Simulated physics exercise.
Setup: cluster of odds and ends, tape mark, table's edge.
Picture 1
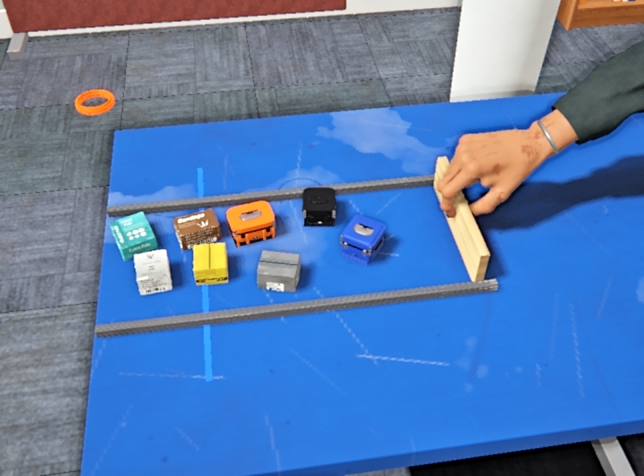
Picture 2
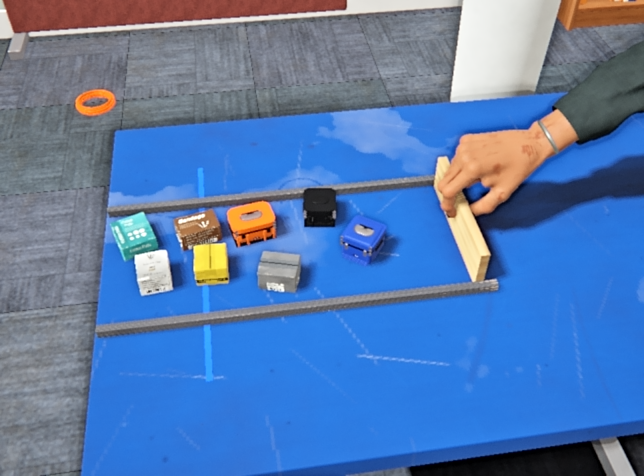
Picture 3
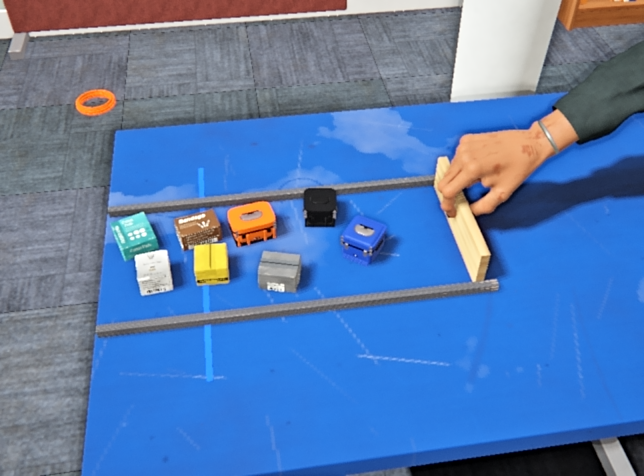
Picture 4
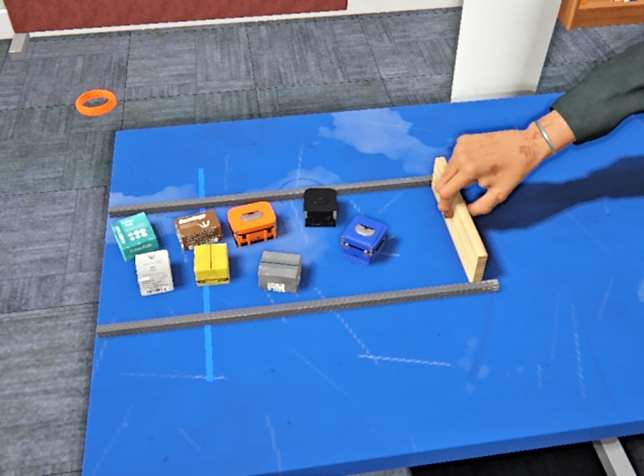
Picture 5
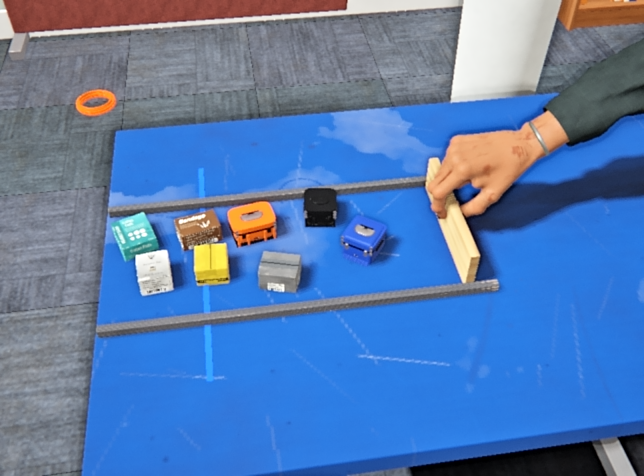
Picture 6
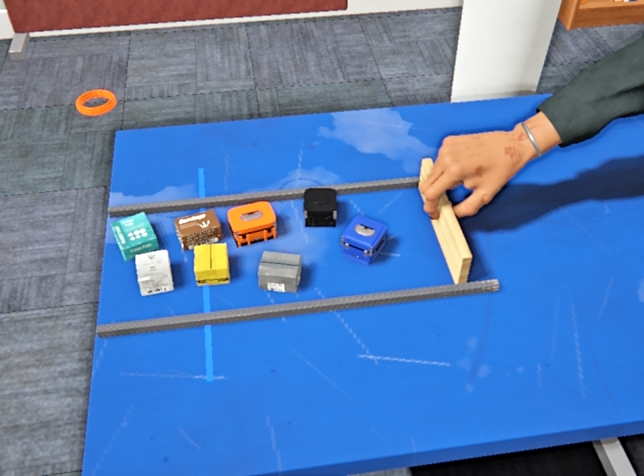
A wooden board, gripped by a hand at the right of a blue table, stands almost still at first between two dark rails. The hand then slides it slightly left towards a cluster of small coloured boxes and cases, which stay where they are around the tape mark.
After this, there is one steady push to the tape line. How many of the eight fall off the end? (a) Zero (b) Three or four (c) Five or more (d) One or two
Option d: One or two.
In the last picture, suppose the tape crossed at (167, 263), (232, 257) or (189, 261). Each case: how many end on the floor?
It would be 3, 1 and 2.
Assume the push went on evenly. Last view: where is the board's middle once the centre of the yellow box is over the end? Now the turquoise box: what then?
Yellow box over the end: About (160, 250). Turquoise box over the end: About (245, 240).
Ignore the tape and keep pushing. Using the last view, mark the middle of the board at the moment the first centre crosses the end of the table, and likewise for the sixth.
Near (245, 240) and (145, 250).
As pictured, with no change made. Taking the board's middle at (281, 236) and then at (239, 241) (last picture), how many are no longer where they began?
6 at one spot and 8 at the other.
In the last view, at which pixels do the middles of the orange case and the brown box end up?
Result: One at about (148, 234), the other at about (106, 236).
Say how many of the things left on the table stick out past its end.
Overhang count: 2.
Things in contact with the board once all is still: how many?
Looks like 2 of them, all told.
Soon after, none off yet; turquoise box at rest near (135, 236); white box at rest near (155, 273); brown box at rest near (199, 230).
Then, none off yet; turquoise box moved about its own width near (101, 239); white box moved a little near (142, 274); brown box moved about its own width near (139, 232).
At rest, the number that fall off is one or two; fallen, turquoise box.
